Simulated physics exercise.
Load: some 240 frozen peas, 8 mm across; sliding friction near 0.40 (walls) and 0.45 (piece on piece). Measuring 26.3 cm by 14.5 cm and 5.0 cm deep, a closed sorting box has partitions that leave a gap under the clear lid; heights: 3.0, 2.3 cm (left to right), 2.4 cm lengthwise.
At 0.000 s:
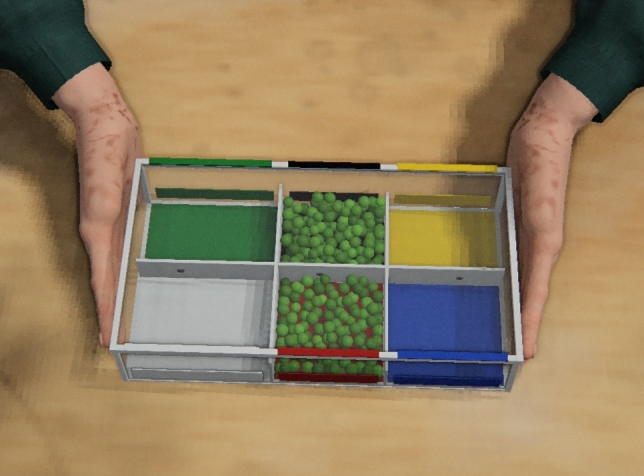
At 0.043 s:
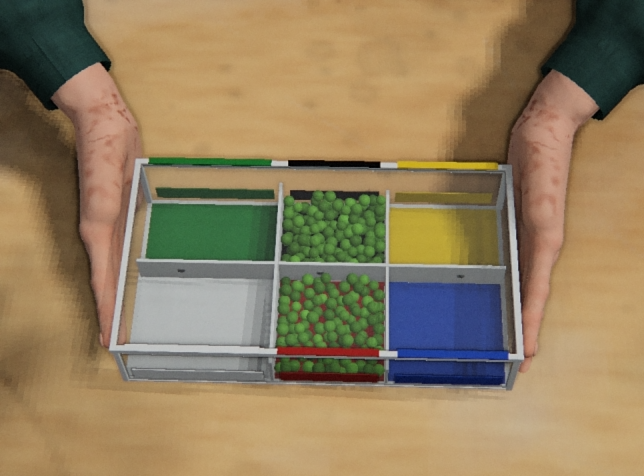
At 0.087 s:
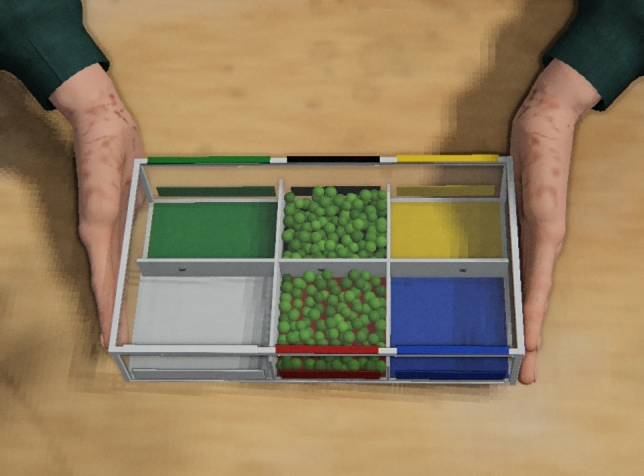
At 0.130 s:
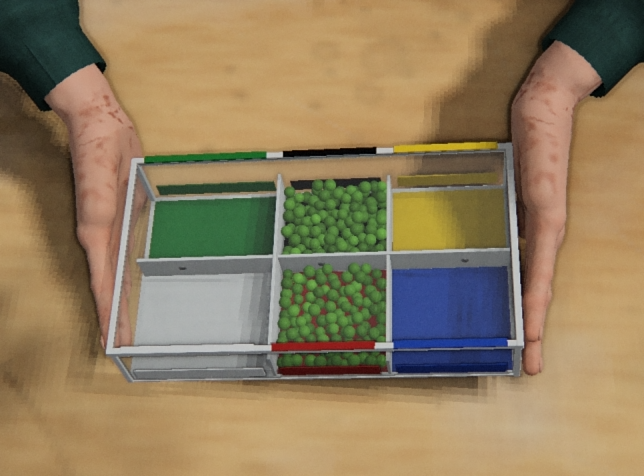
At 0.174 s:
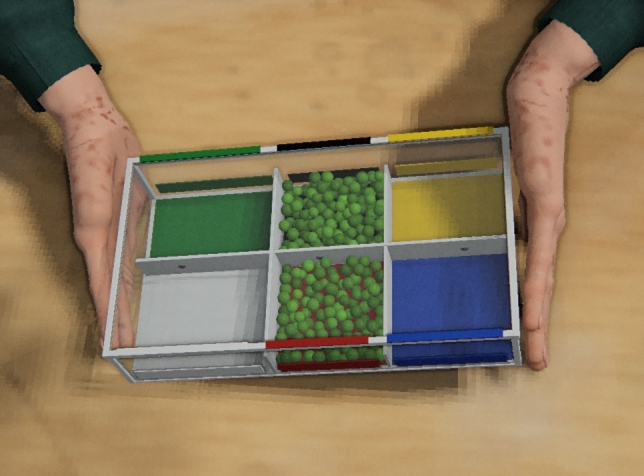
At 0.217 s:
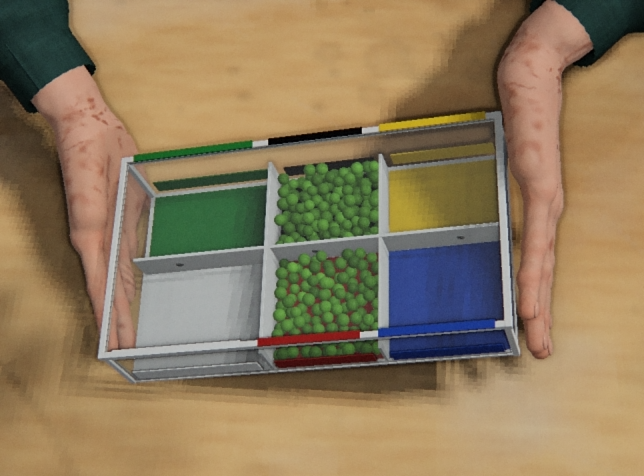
Two hands tilt a clear-lidded box of green peas, raising its right side slightly.
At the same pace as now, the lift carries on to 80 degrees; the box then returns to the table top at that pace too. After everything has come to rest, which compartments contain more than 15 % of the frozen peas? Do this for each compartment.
Red: More than 15 %, blue: Not more than 15 %, green: Not more than 15 %, yellow: Not more than 15 %, white: More than 15 %, black: More than 15 %.
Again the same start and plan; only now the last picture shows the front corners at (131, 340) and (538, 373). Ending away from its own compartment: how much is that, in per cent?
Some 45 %.
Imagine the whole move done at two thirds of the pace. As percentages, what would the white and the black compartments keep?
White = 25 per cent, black = 35 per cent.
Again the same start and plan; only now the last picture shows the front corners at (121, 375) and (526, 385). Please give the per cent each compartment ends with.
Each compartment ends with, in per cent, red 65, blue 5, green 0, yellow 0, white 5 and black 25.
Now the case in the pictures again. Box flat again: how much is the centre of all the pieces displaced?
About 6.5 cm.
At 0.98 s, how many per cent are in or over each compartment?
Red 45, blue 0, green 5, yellow 0, white 10, black 45.
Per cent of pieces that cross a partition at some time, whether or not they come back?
40 per cent or so.
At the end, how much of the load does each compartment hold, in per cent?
Final shares: Red 35 %; blue 0 %; green 10 %; yellow 0 %; white 35 %; black 25 %.
Then, at 0.98 s, tilt 80 degrees; red 45 %, green 5 %, white 10 %, black 45 %.
After 1.48 s, tilt 35 degrees; red 35 %, green 10 %, white 35 %, black 25 %.
Then, at 2.05 s, tilt 0 degrees; red 35 %, green 10 %, white 35 %, black 25 %.
In the end, at 2.7 s, red 35 %, blue 0 %, green 10 %, yellow 0 %, white 35 %, black 25 %.
